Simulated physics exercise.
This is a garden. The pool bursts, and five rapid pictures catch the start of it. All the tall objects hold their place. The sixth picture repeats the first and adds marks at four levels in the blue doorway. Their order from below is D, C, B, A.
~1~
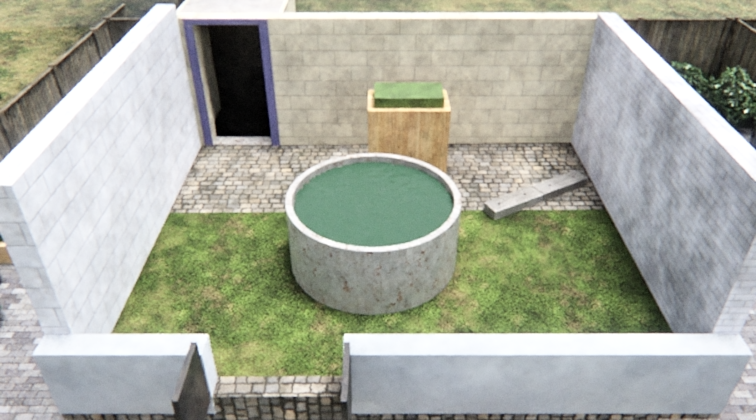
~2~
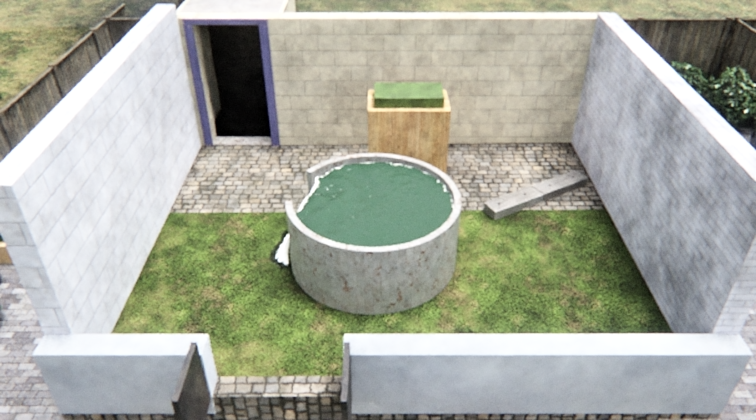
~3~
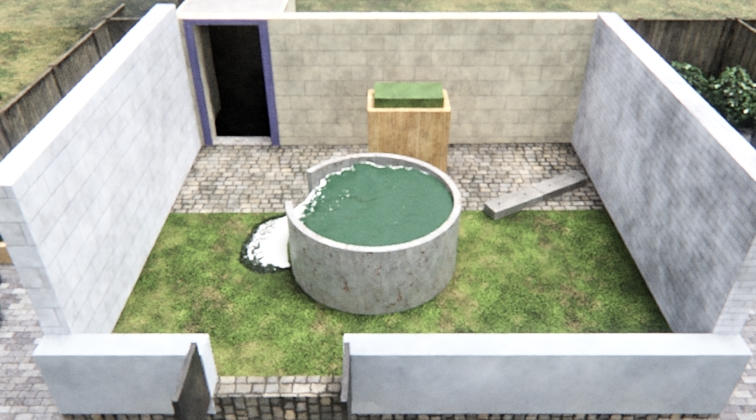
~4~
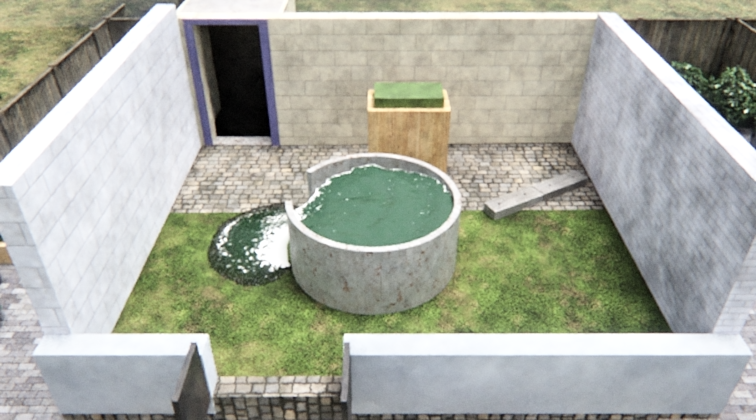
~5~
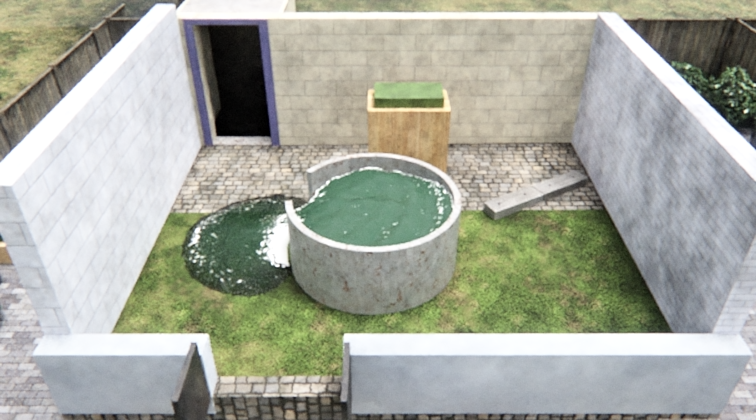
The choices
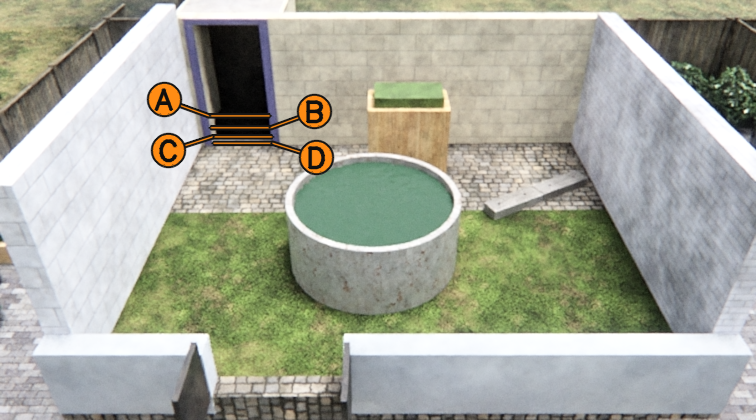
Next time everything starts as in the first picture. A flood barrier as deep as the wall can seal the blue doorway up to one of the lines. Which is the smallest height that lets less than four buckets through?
The answer is line B.
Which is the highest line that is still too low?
Line C.
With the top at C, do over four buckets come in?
Yes, it does.
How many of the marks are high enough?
Two of them.
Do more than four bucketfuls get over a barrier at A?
No, not at all.
On the marked copy, A at (239, 115); B at (240, 127); C at (242, 136); D at (243, 143); from the bottom up D, C, B, A.
For line A, nothing gets over.
For line B, a splash gets over, under a bucket.
For line C, about 9 bucketfuls get in.
For line D, dozens of bucketfuls pour in.
